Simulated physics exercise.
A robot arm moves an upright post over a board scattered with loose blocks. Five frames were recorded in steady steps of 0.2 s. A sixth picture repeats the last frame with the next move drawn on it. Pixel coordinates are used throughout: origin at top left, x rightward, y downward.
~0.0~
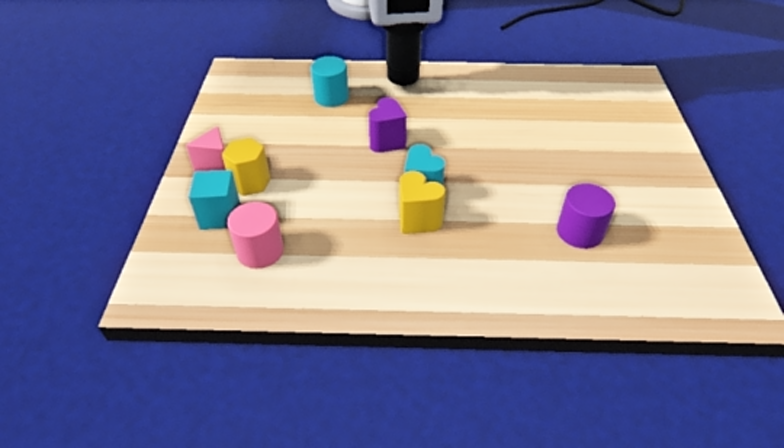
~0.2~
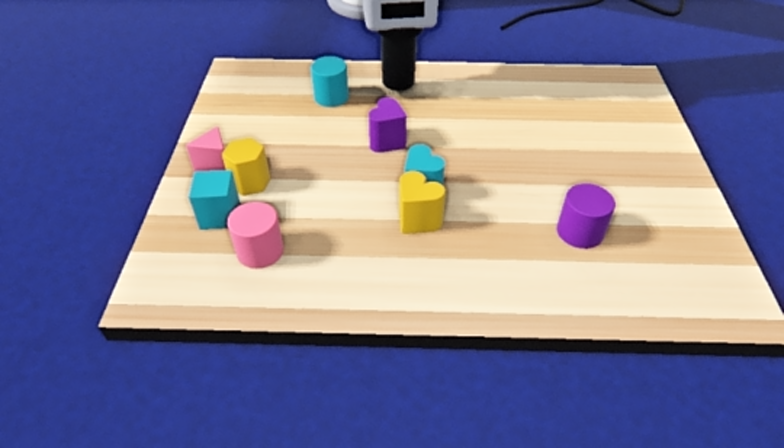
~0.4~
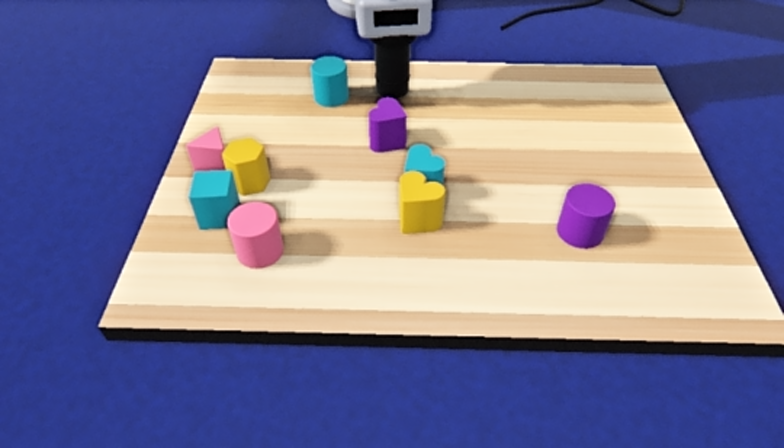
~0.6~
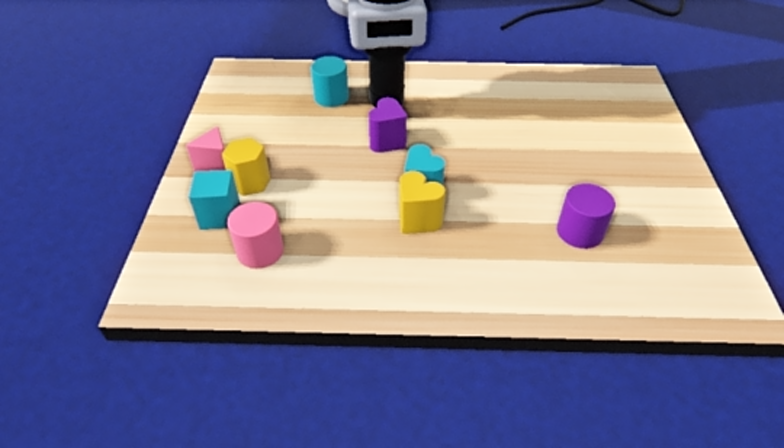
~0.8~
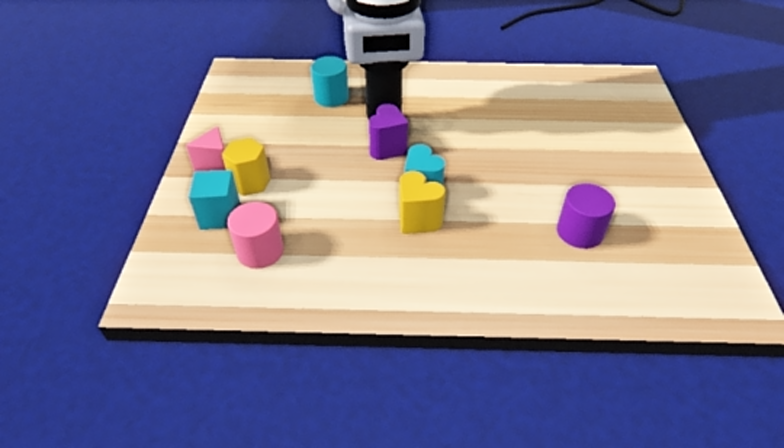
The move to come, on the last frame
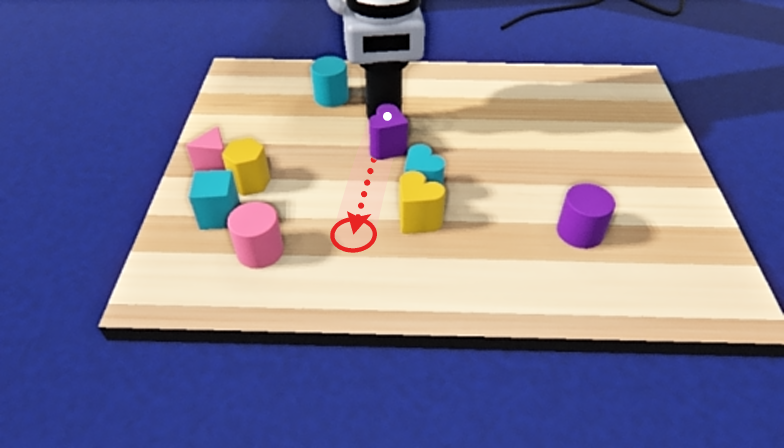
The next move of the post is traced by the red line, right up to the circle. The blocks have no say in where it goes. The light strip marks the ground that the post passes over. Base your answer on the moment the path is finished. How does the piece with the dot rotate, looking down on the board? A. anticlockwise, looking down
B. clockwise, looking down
I choose A.
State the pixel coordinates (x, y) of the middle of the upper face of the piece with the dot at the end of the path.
The centre of its top face lies at (398, 175).
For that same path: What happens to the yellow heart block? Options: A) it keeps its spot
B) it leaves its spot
B - it leaves its spot.
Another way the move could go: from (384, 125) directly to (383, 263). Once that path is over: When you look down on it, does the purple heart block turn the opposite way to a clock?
Final answer: Yes.
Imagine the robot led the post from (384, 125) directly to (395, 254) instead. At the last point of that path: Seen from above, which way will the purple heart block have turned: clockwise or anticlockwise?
From overhead, anticlockwise.
Path on the board, straight from (384, 125) to (354, 234); the dot is on the purple heart block.
What follows on the original path. One third of the way, post at (374, 148); purple heart block at (393, 148), turned 45° anticlockwise.
Two thirds of the way, post at (364, 185); purple heart block at (398, 171); yellow heart block at (429, 194), turned 20° clockwise; turquoise heart block at (436, 161), turned 15° anticlockwise.
At the end, post at (353, 225); turquoise round block in place; purple heart block at (398, 175), turned 145° anticlockwise; yellow heart block at (431, 194), turned 25° clockwise; turquoise heart block at (436, 161), turned 15° anticlockwise.
